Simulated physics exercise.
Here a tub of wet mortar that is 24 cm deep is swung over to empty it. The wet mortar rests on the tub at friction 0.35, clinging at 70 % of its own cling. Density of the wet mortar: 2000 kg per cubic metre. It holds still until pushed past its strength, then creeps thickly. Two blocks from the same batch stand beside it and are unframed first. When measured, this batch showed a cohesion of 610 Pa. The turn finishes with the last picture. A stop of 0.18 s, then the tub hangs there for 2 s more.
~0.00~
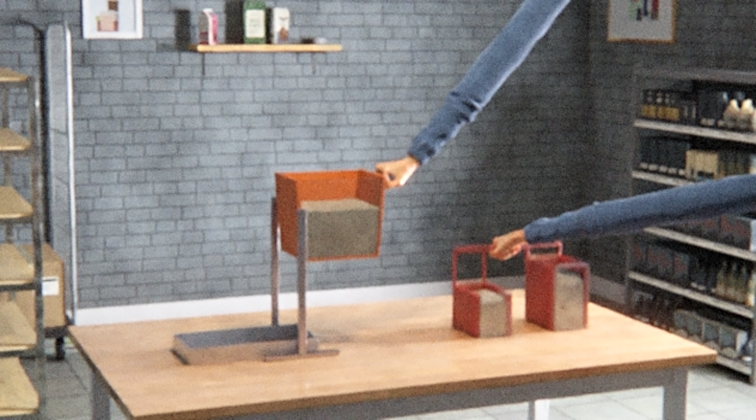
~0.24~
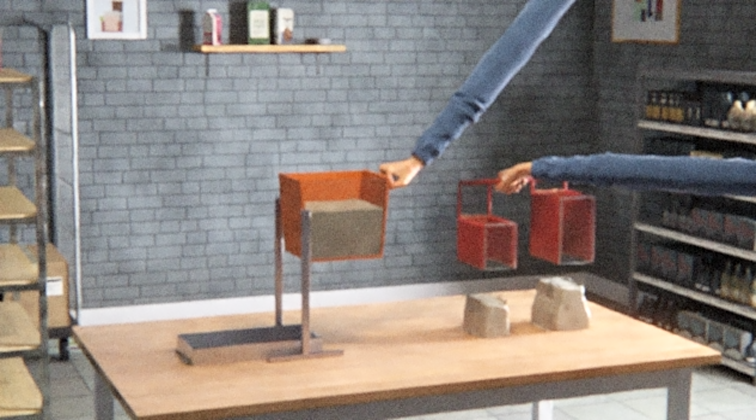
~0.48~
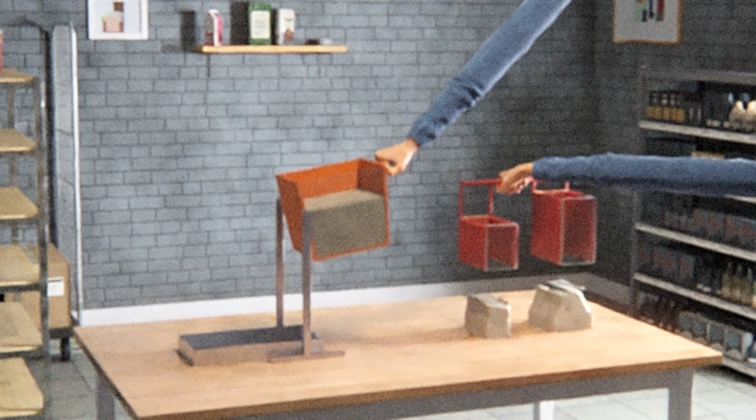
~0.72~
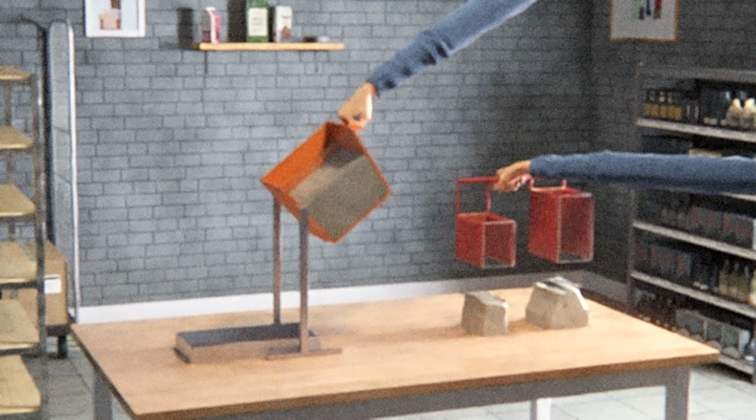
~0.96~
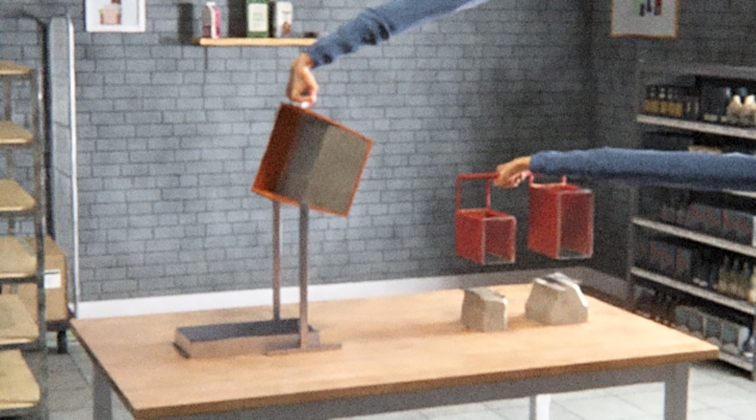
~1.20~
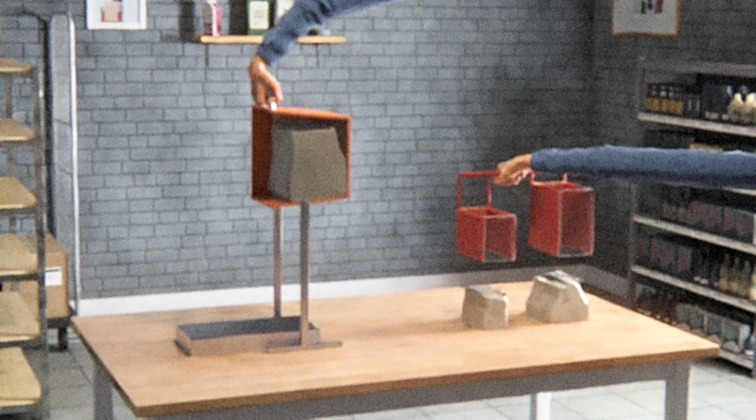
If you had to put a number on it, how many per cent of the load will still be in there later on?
My estimate is close to 63 per cent.
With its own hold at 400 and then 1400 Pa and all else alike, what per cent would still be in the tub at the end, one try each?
55 %, then 100 %.
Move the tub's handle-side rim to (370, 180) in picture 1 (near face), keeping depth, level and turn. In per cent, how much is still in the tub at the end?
Some 100 percent would still be in the tub at the end.
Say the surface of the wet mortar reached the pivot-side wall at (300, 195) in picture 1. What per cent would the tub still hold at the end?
It would be close to 50 percent.
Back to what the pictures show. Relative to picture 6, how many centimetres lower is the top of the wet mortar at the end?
About 10 cm.
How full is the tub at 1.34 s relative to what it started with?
100 %, roughly.
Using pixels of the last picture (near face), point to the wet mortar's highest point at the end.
Peak location: Approx. (330, 162).
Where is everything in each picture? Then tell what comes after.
The first picture shows handle-side rim at (383, 177), tilt 0 degrees; crest of the wet mortar at (371, 208); block heights 12 cm, 18 cm (left to right).
The second picture shows handle-side rim at (387, 178), tilt 0 degrees; crest of the wet mortar at (374, 209); block heights 12 cm, 15 cm (left to right).
The third picture shows handle-side rim at (383, 166), tilt 8 degrees; crest of the wet mortar at (380, 198); block heights 12 cm, 14 cm (left to right).
The fourth picture shows handle-side rim at (350, 128), tilt 39 degrees; crest of the wet mortar at (363, 157); block heights 12 cm, 14 cm (left to right).
The fifth picture shows handle-side rim at (303, 110), tilt 70 degrees; crest of the wet mortar at (330, 126); block heights 12 cm, 14 cm (left to right).
The sixth picture shows handle-side rim at (273, 113), tilt 89 degrees; crest of the wet mortar at (332, 129); block heights 12 cm, 14 cm (left to right).
After 1.34 s, the tub is at 89 degrees and holds 98 %.
After 1.51 s, the tub is at 89 degrees and holds 74 %.
After 1.68 s, the tub is at 89 degrees and holds 66 %.
After 1.85 s, the tub is at 89 degrees and holds 65 %.
After 3.20 s, the tub is at 89 degrees and holds 63 %.
